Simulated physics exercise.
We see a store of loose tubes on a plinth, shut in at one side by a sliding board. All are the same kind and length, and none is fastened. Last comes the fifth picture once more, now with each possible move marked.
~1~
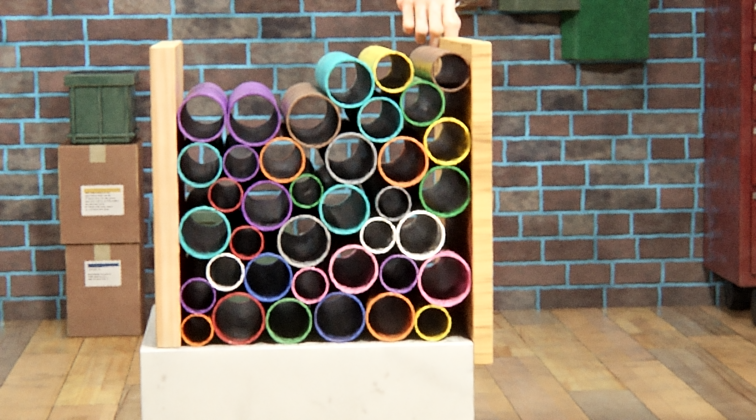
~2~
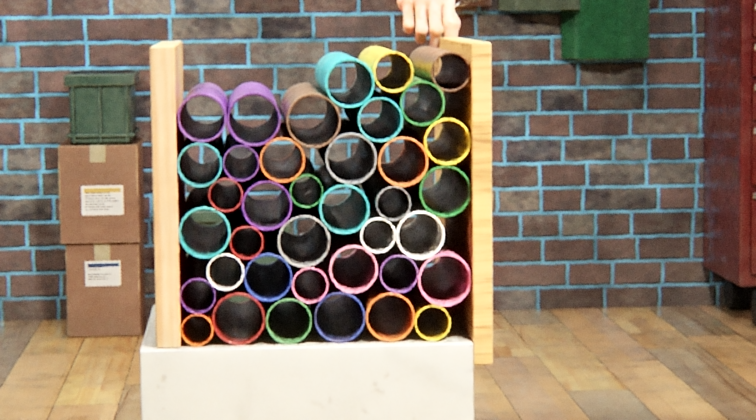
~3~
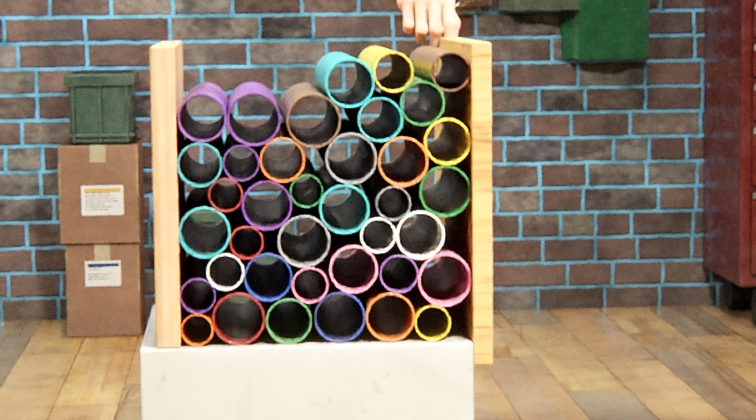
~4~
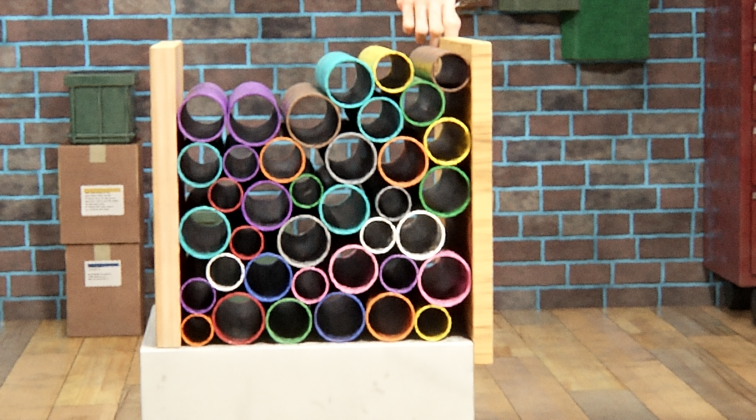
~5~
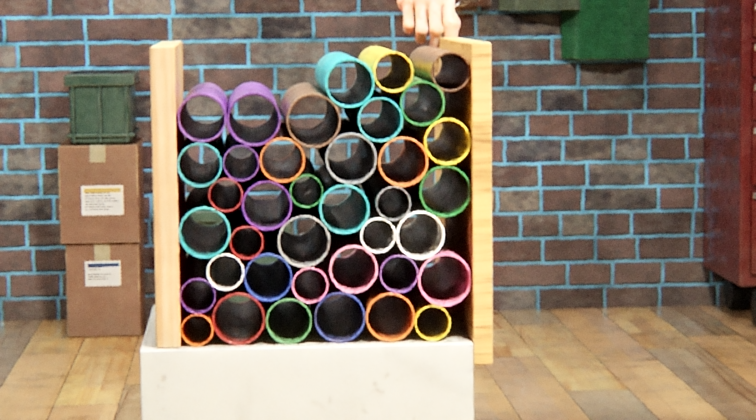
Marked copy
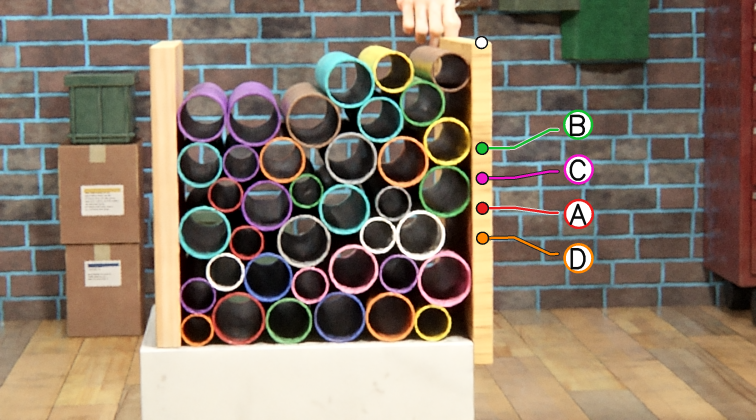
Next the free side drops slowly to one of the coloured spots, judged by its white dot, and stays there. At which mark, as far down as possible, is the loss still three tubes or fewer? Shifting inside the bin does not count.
Lower it to B and no more.
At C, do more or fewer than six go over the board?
It loses fewer than six.
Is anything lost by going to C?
Yes, at C.
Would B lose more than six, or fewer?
Fewer than six.
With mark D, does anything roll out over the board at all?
Yes, at D.
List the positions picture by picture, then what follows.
The first picture shows side board (461, 188); an orange tube (197, 330); a yellow tube (432, 323).
The second picture shows a yellow tube (432, 323); a pink tube (310, 285).
The third picture shows a grey tube (304, 242); a turquoise tube (204, 232).
The fourth picture shows a red tube (225, 195); a green tube (423, 104).
The fifth picture shows a turquoise tube (350, 83); side board (461, 188); an orange tube (197, 330).
On the marked copy, A at (483, 209); B at (482, 149); C at (483, 178); D at (483, 238); the white dot at (482, 43).
With B. Early on, top of the board (471, 95).
Further on, top of the board (471, 148).
At the end, top of the board (471, 148), one out over the board.
As for the rest, A four out over the board; C four out over the board; D more than three out over the board.
